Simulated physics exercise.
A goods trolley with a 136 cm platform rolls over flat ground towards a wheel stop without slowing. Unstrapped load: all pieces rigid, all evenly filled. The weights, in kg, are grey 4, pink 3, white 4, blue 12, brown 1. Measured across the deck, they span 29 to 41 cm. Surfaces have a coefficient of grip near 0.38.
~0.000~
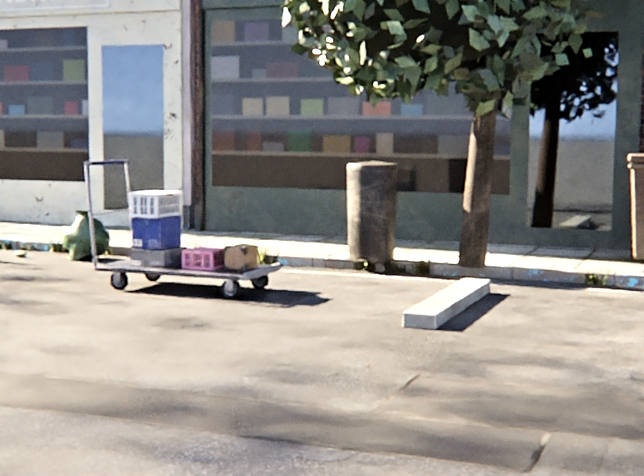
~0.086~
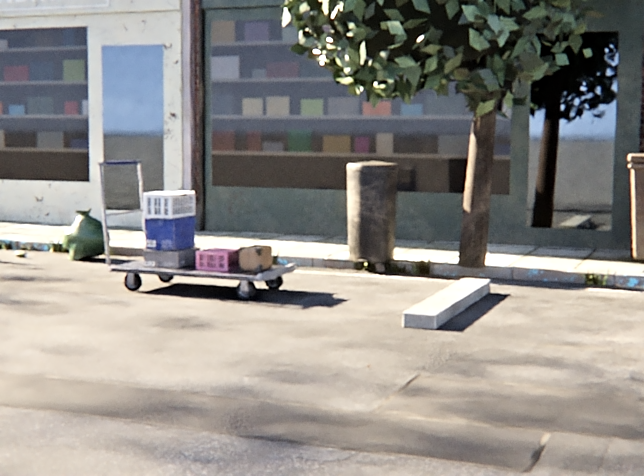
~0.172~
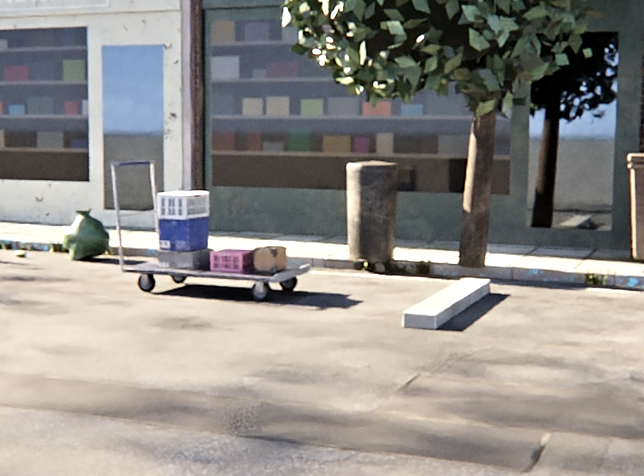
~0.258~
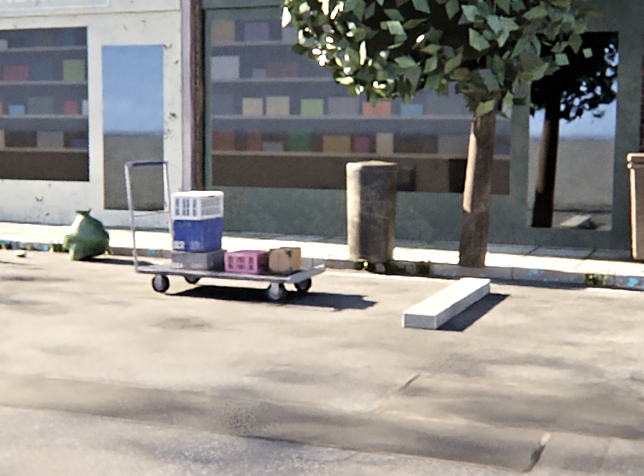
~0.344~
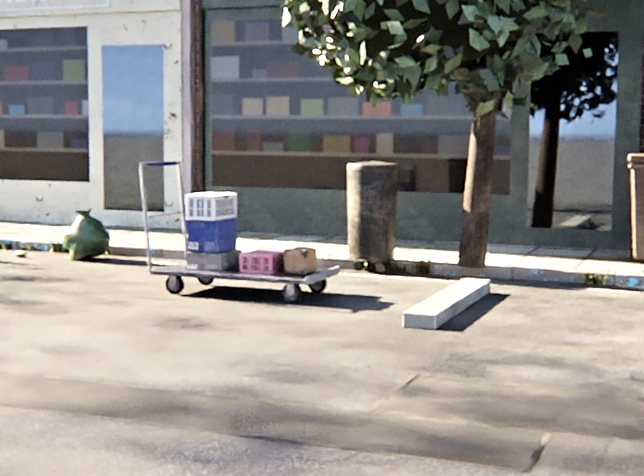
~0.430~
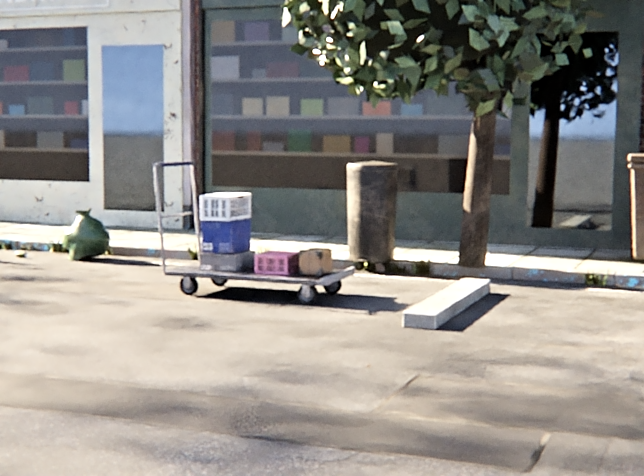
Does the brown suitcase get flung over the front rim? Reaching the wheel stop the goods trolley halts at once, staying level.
No.
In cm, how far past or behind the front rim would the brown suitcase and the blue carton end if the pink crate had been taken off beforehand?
The brown one would stop 10 cm behind the front rim and the blue one 70 cm behind it.
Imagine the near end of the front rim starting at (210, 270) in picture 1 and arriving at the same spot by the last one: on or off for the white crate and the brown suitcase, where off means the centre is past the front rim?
Then, well, white is lost and brown is lost.
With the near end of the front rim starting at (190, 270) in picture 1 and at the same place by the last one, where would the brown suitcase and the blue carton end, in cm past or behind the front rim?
Brown 100 past, blue 50 behind.
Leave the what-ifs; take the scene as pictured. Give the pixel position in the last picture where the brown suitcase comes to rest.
End point: About (432, 268) px.
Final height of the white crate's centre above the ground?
Close to 50 cm above the ground.
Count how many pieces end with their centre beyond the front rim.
0.
The wheels strike at 1.00 s.
After 1.15 s the brown suitcase is 10 cm behind the rim, tilted 15°, near (435, 265) in the last picture's view.
After 1.40 s the brown suitcase is 13 cm behind the rim, tilted 0°, near (432, 268) in the last picture's view.
After 1.80 s the brown suitcase is 13 cm behind the rim, tilted 0°, near (432, 268) in the last picture's view.
Final state at 2.3 s, nothing is past the rim; behind it, grey carton, pink crate, white crate, blue carton and brown suitcase.
